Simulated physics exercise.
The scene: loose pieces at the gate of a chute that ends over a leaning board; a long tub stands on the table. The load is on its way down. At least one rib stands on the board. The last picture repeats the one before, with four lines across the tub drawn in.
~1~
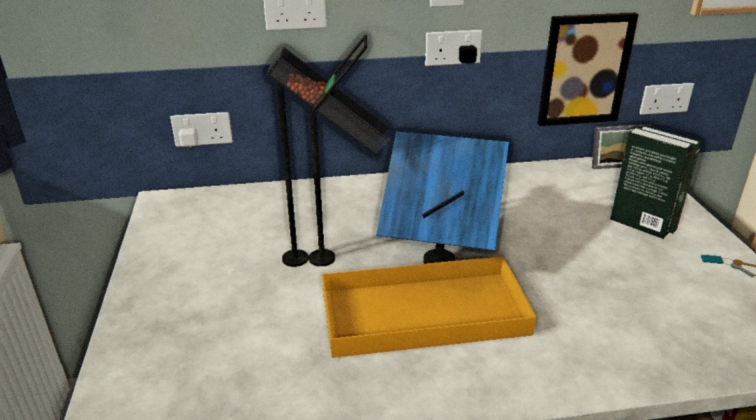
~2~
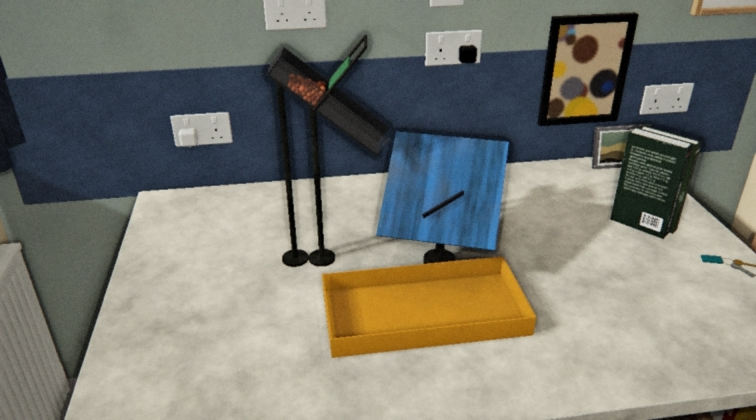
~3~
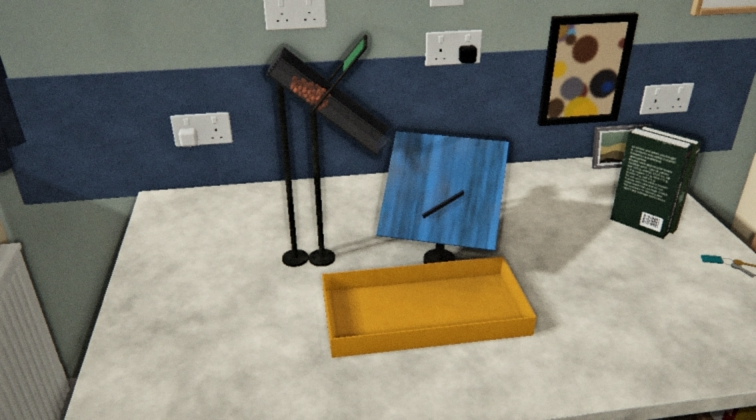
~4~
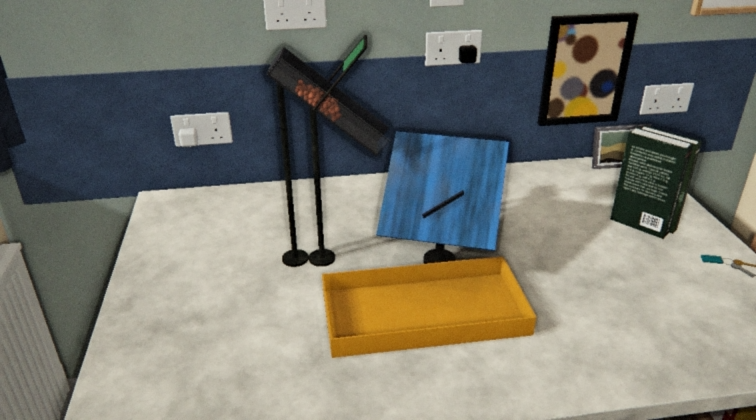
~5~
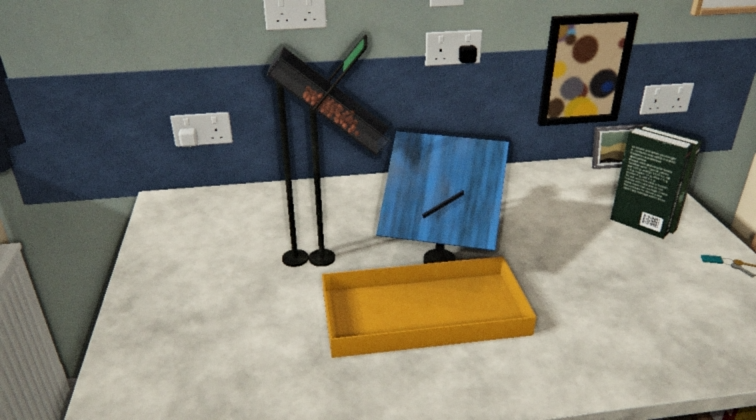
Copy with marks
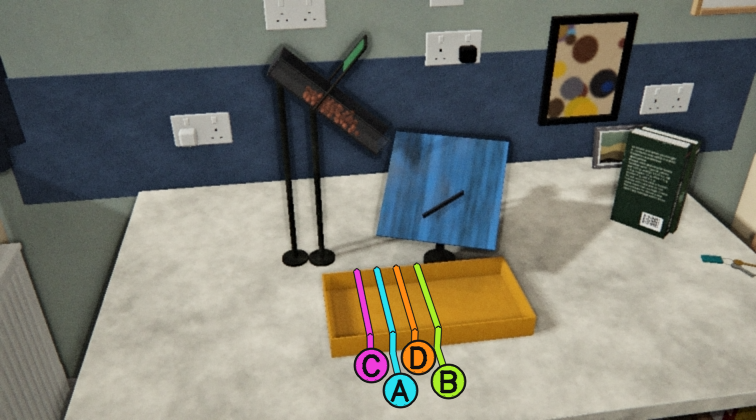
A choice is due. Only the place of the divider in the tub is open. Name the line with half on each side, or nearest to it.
Take D.
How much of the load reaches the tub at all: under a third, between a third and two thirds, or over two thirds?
About that: Over two thirds.
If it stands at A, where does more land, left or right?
More lands on the right.
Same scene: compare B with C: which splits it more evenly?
It is B.
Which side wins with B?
More lands on the left.
On the marked copy, line A crosses the front rim at (392, 333); line B crosses the front rim at (438, 328); line C crosses the front rim at (370, 335); line D crosses the front rim at (414, 330).
If A is chosen, of what is caught, about a tenth on the left of the divider, almost all on the right.
If B is chosen, of what is caught, the larger part on the left of the divider, roughly a quarter on the right.
If C is chosen, of what is caught, not one piece on the left of the divider, every piece on the right.
If D is chosen, of what is caught, roughly half on the left of the divider, roughly half on the right.
